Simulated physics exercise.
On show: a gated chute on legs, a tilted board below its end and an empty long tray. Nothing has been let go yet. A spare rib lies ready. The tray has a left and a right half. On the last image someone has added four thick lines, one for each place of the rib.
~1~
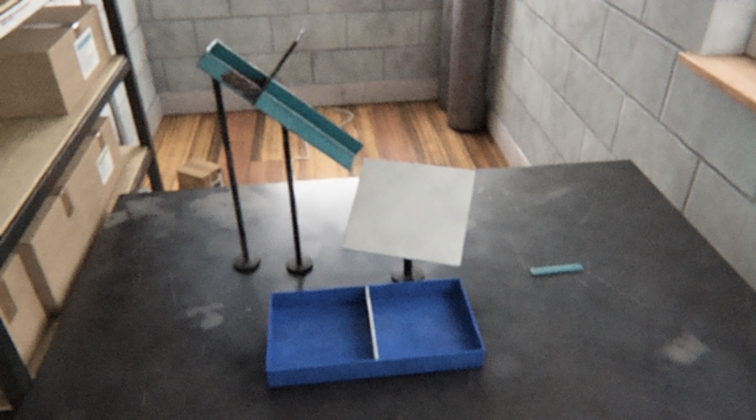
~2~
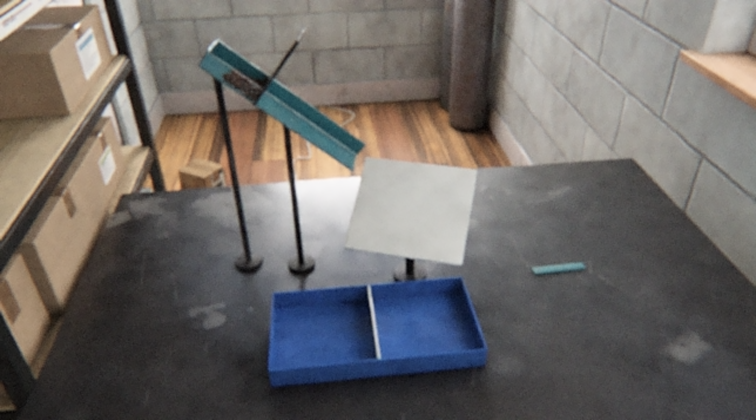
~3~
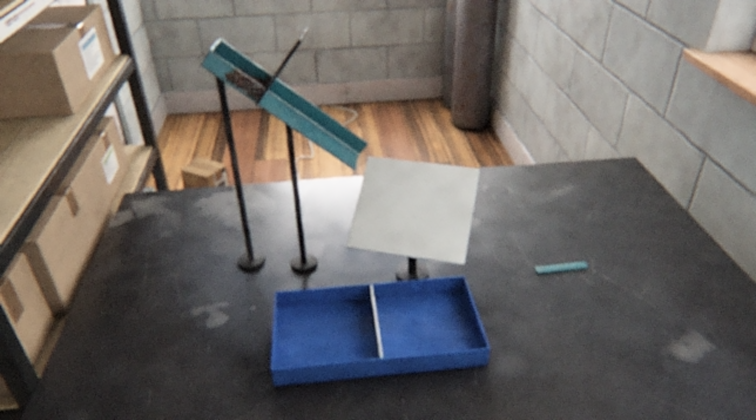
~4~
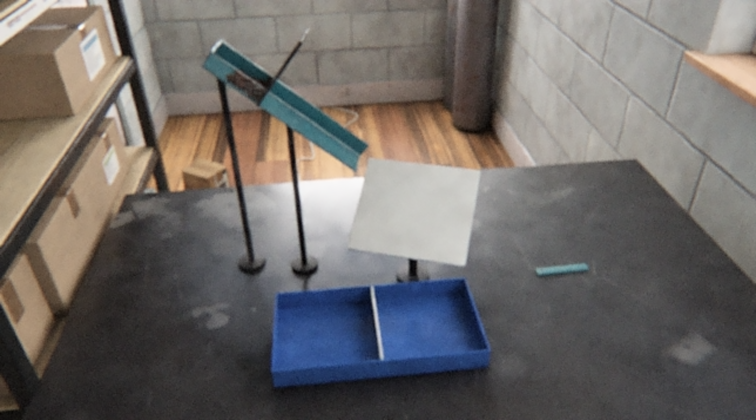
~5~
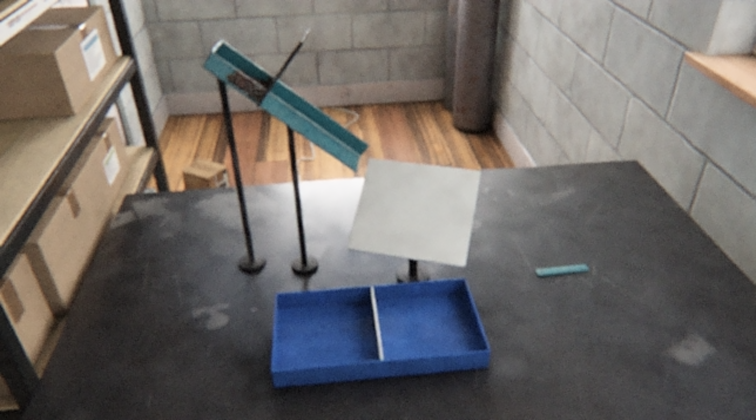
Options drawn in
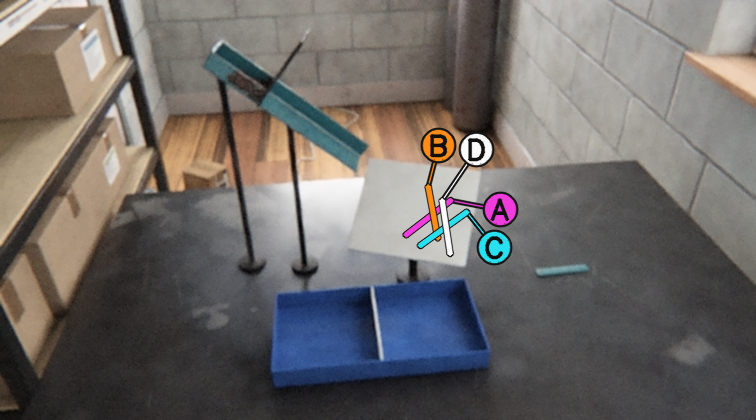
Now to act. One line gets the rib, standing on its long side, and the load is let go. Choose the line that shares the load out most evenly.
Take A.
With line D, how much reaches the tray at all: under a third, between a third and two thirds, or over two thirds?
It is over two thirds.
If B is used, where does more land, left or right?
Right.
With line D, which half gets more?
The right half.
On the marked copy, line A from (450, 200) to (406, 234); line B from (428, 186) to (437, 237); line C from (466, 212) to (420, 245); line D from (442, 200) to (450, 253).
With A, of what is caught, close to half in the left half, close to half in the right.
With B, of what is caught, only a few in the left half, all but a few in the right.
With C, of what is caught, a small share in the left half, all but a few in the right.
With D, of what is caught, only a few in the left half, all but a few in the right.
